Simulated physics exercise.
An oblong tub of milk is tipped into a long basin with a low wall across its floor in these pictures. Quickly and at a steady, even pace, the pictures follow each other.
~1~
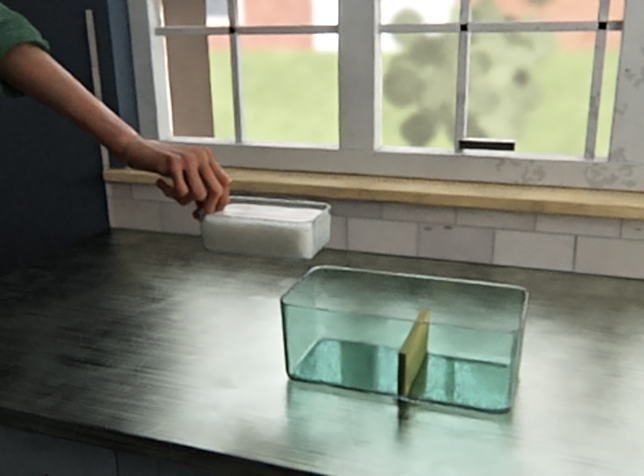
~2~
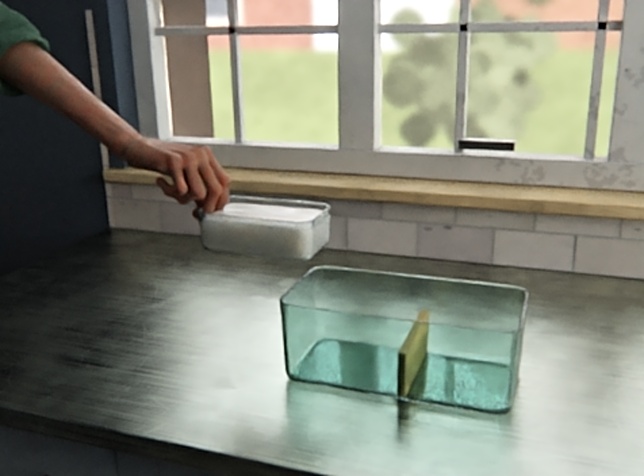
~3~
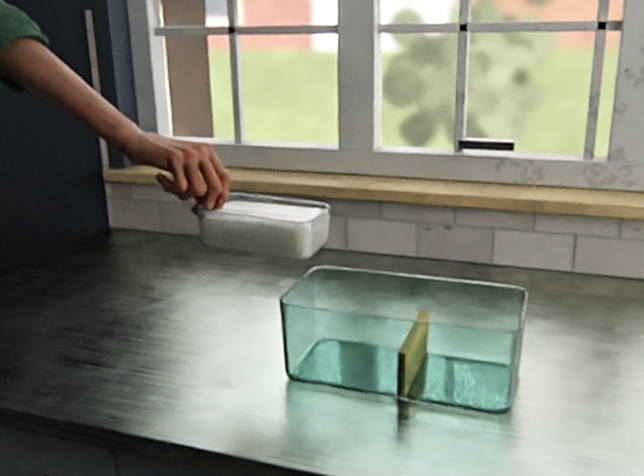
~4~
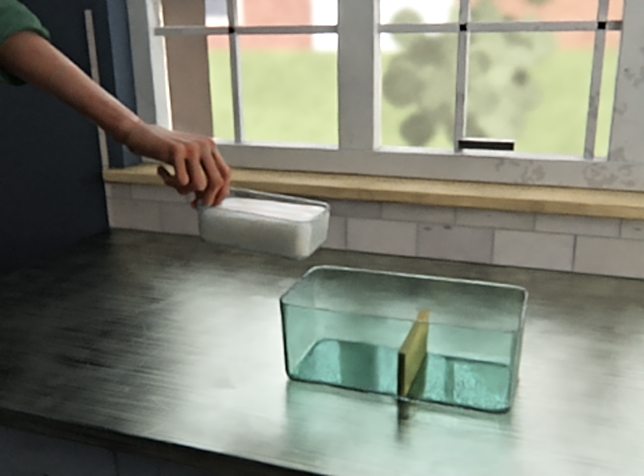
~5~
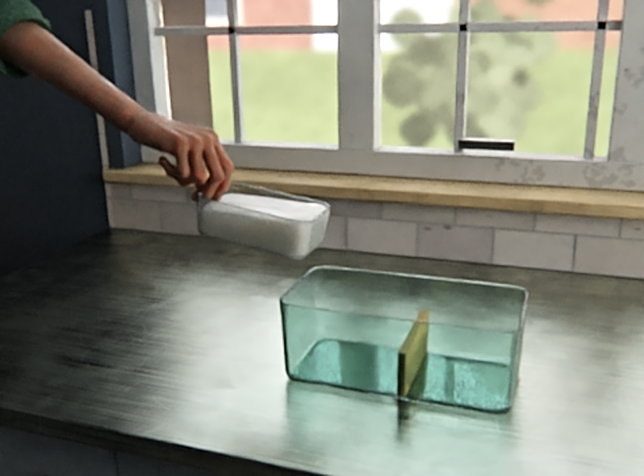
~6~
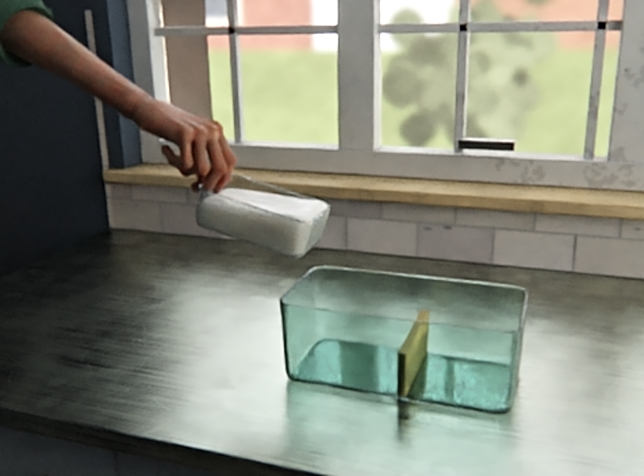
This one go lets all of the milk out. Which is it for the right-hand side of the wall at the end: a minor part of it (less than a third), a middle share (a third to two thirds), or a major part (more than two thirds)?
It holds a minor part.
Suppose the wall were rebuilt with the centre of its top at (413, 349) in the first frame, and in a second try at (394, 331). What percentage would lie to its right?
45 per cent first, then 65 per cent.
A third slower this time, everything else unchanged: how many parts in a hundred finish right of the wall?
About 5 per cent.
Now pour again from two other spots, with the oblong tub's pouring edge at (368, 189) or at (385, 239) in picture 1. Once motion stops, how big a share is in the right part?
You'd get around 80 per cent and then around 85 per cent.
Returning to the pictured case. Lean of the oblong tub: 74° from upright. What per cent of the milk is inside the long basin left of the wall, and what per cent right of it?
Left 20 per cent, right 0 per cent.
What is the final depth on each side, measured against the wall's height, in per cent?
On the left roughly 30, on the right roughly 10.
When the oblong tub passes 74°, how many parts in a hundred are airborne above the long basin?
About 55 %.
A moment on, the oblong tub is tipped part way and 28 per cent is still to pour, 19 is left of the wall and 0 right of it.
Next, the oblong tub is tipped right over and 2 per cent is still to pour, 65 is left of the wall and 26 right of it.
Then the oblong tub is tipped right over and 0 per cent is still to pour, 71 is left of the wall and 24 right of it.
Later the oblong tub is tipped right over and 0 per cent is still to pour, 71 is left of the wall and 24 right of it.
At rest 71 per cent lies left of the wall, 24 right of it and 5 outside.
